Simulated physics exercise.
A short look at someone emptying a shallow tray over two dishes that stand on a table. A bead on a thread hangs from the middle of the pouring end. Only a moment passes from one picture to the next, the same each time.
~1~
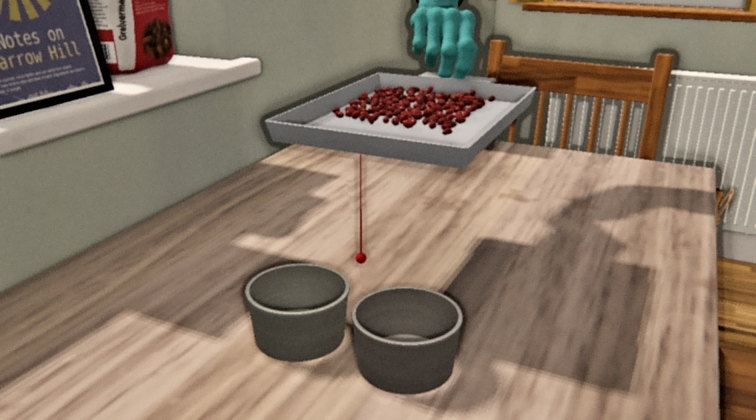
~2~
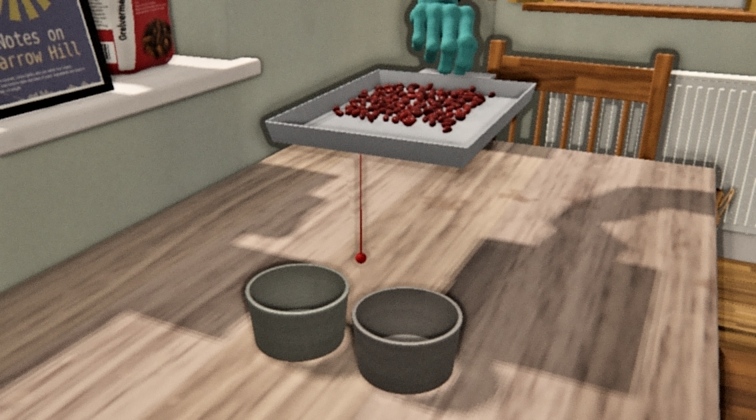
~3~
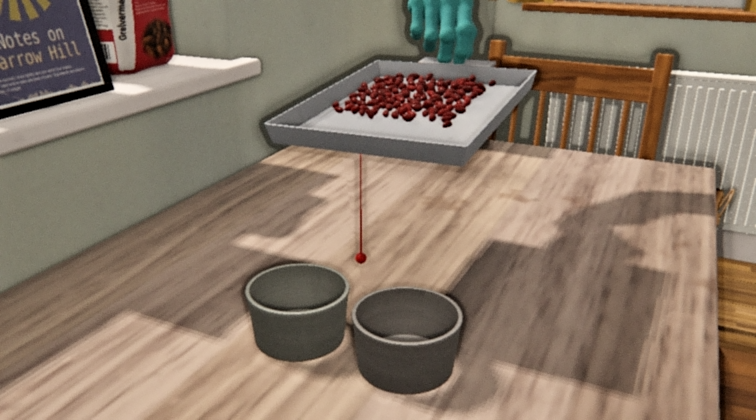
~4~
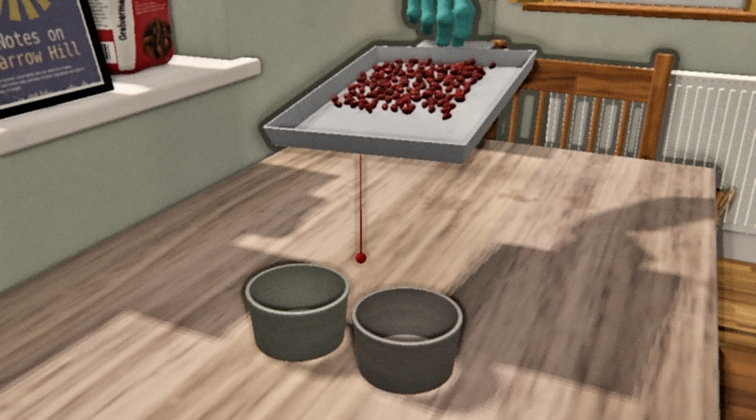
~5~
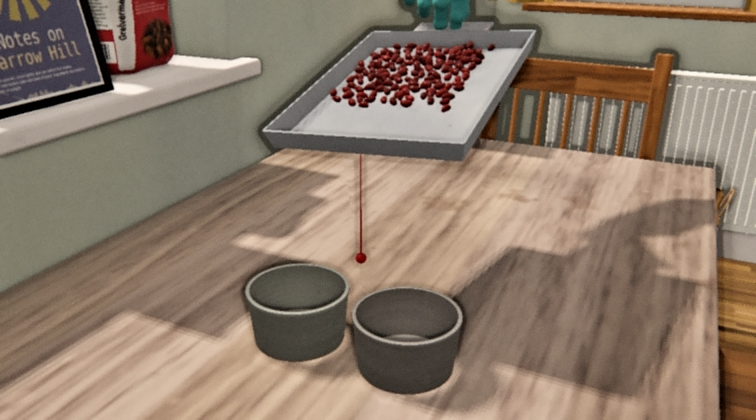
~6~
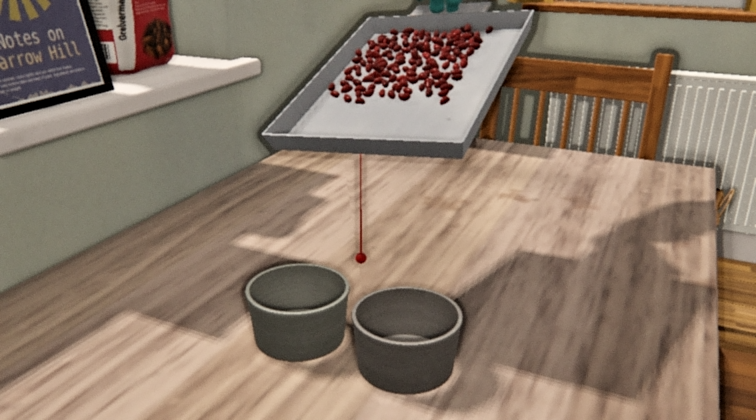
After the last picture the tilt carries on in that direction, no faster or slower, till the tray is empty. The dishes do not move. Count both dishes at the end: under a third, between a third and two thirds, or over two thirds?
In the dishes lies between a third and two thirds of it.
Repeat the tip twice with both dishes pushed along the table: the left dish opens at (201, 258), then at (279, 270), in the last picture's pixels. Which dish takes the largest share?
In turn: The right-hand dish; the left-hand dish.
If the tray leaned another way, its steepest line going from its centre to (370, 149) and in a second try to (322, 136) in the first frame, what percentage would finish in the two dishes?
First some 70, then 20 per cent.
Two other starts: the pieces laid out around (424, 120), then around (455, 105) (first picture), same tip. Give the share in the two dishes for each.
The first gives 50 %, the second 60 %.
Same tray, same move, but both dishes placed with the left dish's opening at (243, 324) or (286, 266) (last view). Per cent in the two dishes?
In turn 0 and 70 in a hundred.
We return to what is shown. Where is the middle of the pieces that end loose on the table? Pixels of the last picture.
Near (252, 307).
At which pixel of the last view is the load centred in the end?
Roughly at (277, 328).
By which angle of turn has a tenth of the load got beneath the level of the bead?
At some 75 degrees.
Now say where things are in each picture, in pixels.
In the first picture, corners of the pouring end (272, 120) and (464, 146), level; middle of the load (421, 104), kidney beans; left dish (272, 331); right dish (385, 362); bead on its thread (361, 258).
In the second picture, corners of the pouring end (272, 121) and (463, 145), level; middle of the load (421, 102).
In the third picture, corners of the pouring end (271, 123) and (463, 144), tipped barely, lowest at the left corner; middle of the load (421, 94).
In the fourth picture, corners of the pouring end (270, 125) and (462, 142), tipped a little, lowest at the left corner; middle of the load (420, 82).
In the fifth picture, corners of the pouring end (269, 128) and (460, 140), tipped a little, lowest at the left corner; middle of the load (419, 69).
In the sixth picture, corners of the pouring end (269, 132) and (459, 139), tipped clearly, lowest at the left corner; middle of the load (416, 57); left dish (272, 331); right dish (385, 362).
Just after the last frame, tray tipped steeply; almost all on the tray; just a few in the air.
A moment on, tray tipped right over; roughly half on the tray; just a few in the right dish; roughly a quarter in the left dish; roughly a quarter outside both; about a tenth in the air.
Further on, tray tipped past a quarter turn; just a few in the right dish; roughly half in the left dish; roughly half outside both.
When it is over, tray tipped past a quarter turn; just a few in the right dish; roughly half in the left dish; roughly half outside both.
